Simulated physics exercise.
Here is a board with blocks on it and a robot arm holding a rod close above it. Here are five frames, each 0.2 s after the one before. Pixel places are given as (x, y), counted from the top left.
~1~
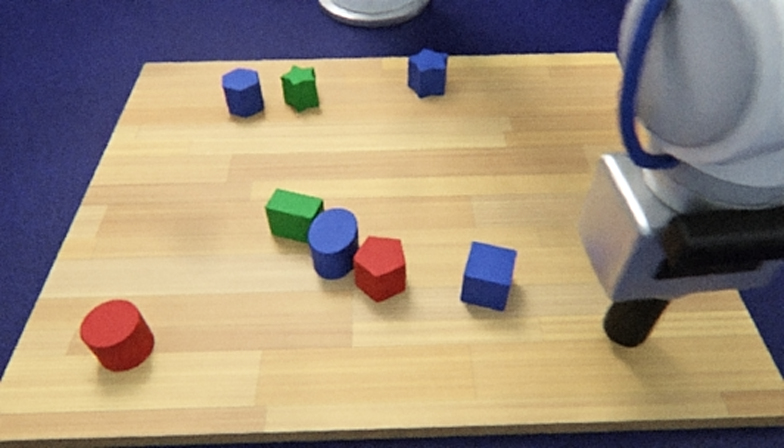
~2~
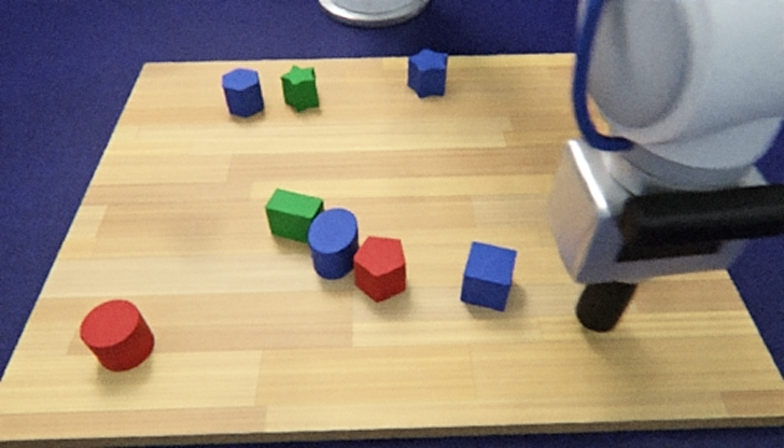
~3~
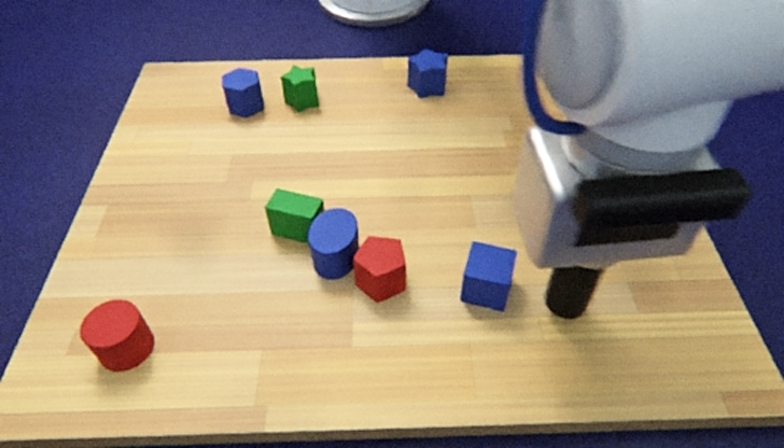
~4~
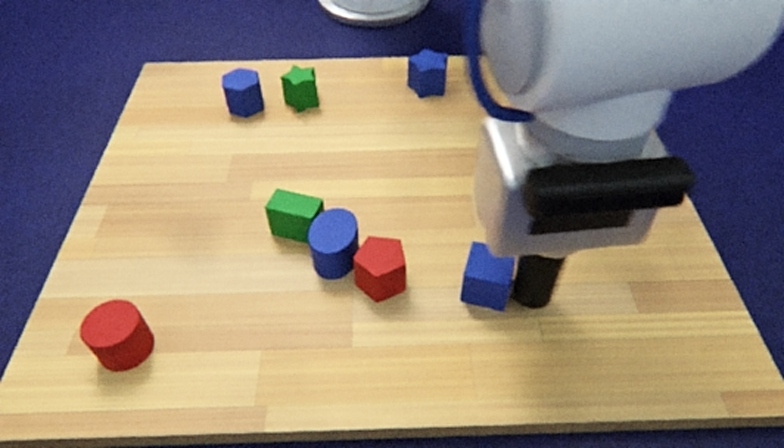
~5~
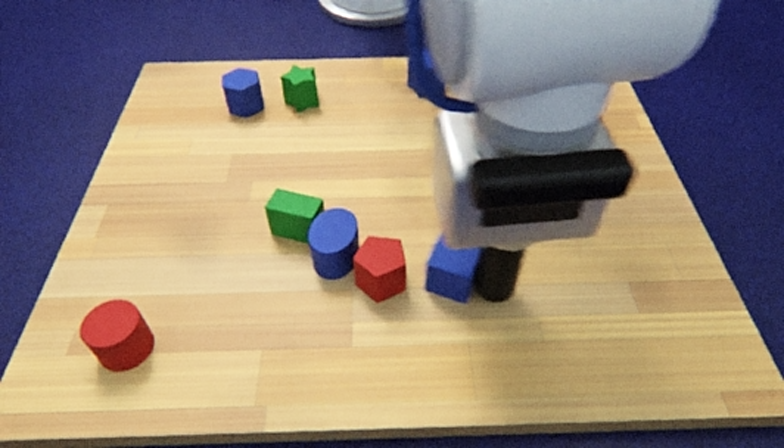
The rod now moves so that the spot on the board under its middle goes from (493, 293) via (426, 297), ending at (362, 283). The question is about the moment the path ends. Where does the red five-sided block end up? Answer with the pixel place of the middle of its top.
The spot you're after is about (321, 235) in the image.
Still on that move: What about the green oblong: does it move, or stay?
The block moves away from its spot.
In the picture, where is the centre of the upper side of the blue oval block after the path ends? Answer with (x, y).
It ends at (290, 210).
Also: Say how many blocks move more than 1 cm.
Count: Three or more.
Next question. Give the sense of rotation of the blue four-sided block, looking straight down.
Seen from overhead, it turns clockwise.
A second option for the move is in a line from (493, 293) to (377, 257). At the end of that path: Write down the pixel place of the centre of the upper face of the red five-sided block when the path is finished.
My estimate: (300, 274).
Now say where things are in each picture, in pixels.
The first picture shows lower end of the rod (625, 329), tops of blocks, green oblong (294, 202), blue oval block (333, 229), red five-sided block (381, 254), blue four-sided block (491, 262).
The second picture shows rod (597, 314), blocks as before.
The third picture shows rod (566, 302), blocks as before.
The fourth picture shows rod (532, 292), blocks as before.
The fifth picture shows rod (495, 285), green oblong (294, 202), blue oval block (333, 229), red five-sided block (381, 254), blue four-sided block (455, 254).
The first path, step by step. One third of the way, rod (449, 290); red five-sided block (374, 253); blue four-sided block (422, 243), turned 35° clockwise.
Two thirds of the way, rod (404, 286); green oblong (289, 200); blue oval block (325, 226); red five-sided block (362, 249); blue four-sided block (411, 232), turned 60° clockwise.
At the end, rod (361, 275); green oblong (263, 182), turned 20° clockwise; blue oval block (290, 210); red five-sided block (321, 235); blue four-sided block (409, 230), turned 70° clockwise.
